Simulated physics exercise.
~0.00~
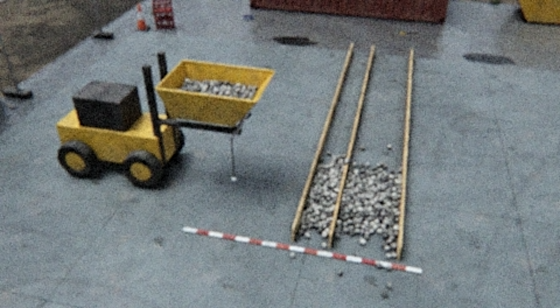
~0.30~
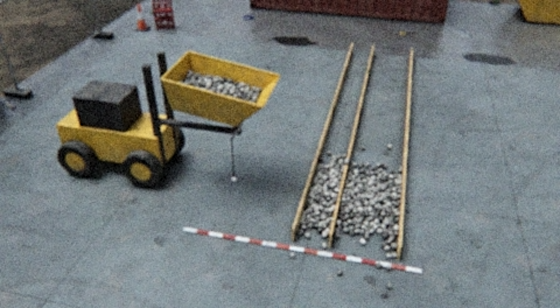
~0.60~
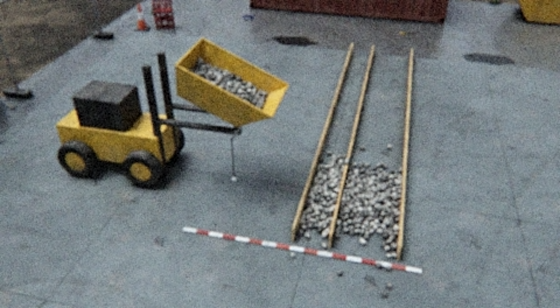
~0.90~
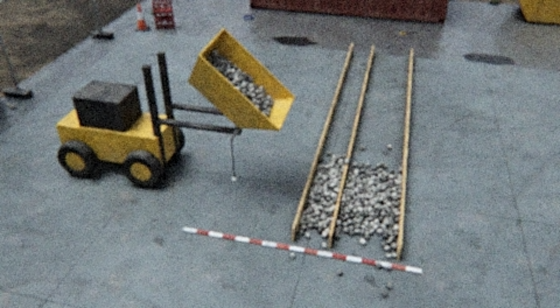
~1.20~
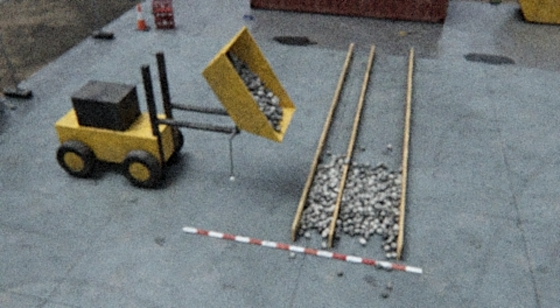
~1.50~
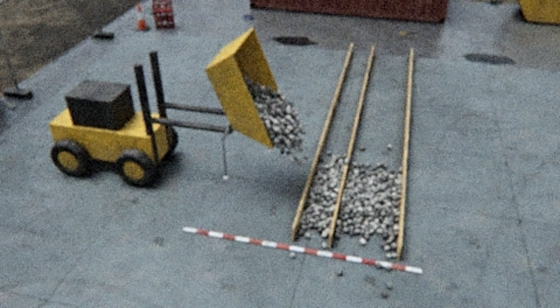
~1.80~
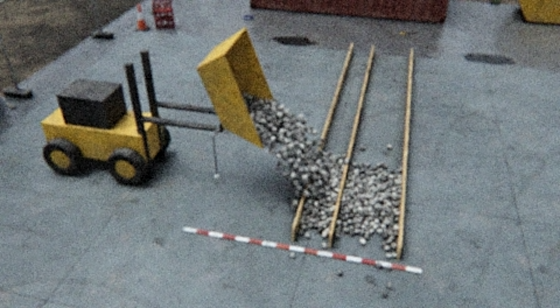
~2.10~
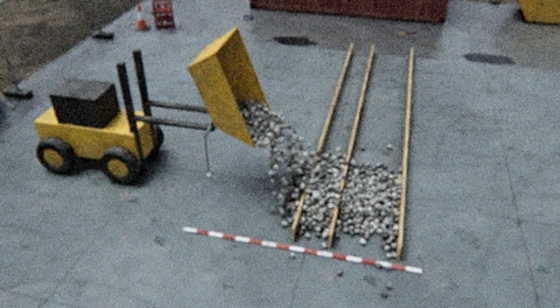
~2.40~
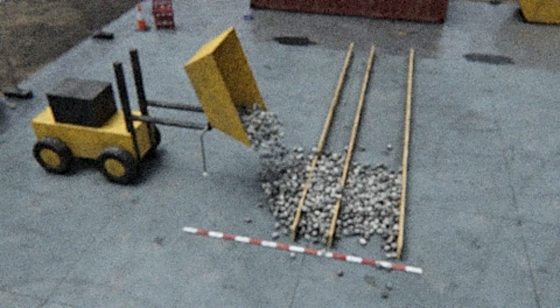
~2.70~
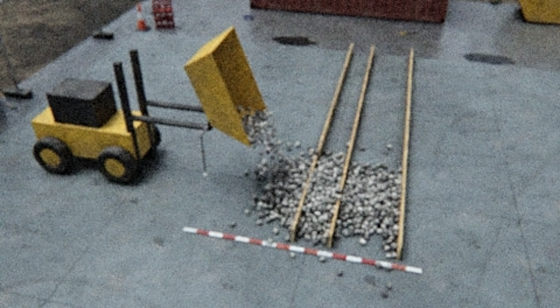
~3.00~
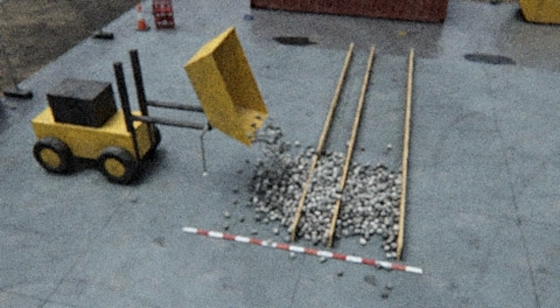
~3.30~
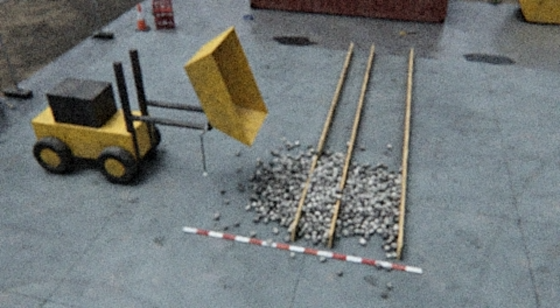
The clip opens on a yellow forklift at the left, holding a skip of grey stones, while another load already lies spread among three wooden planks beside a red-and-white staff. The skip tips steadily to the right, and the stones slide toward its lower edge. As it grows steep, the forklift backs away to the left and the stones begin pouring out. They tumble onto the floor and against the nearest plank, some spilling past it. The machine stops, the stream thins, and the skip ends empty and still tilted, with most of the new stones heaped short of the planks.
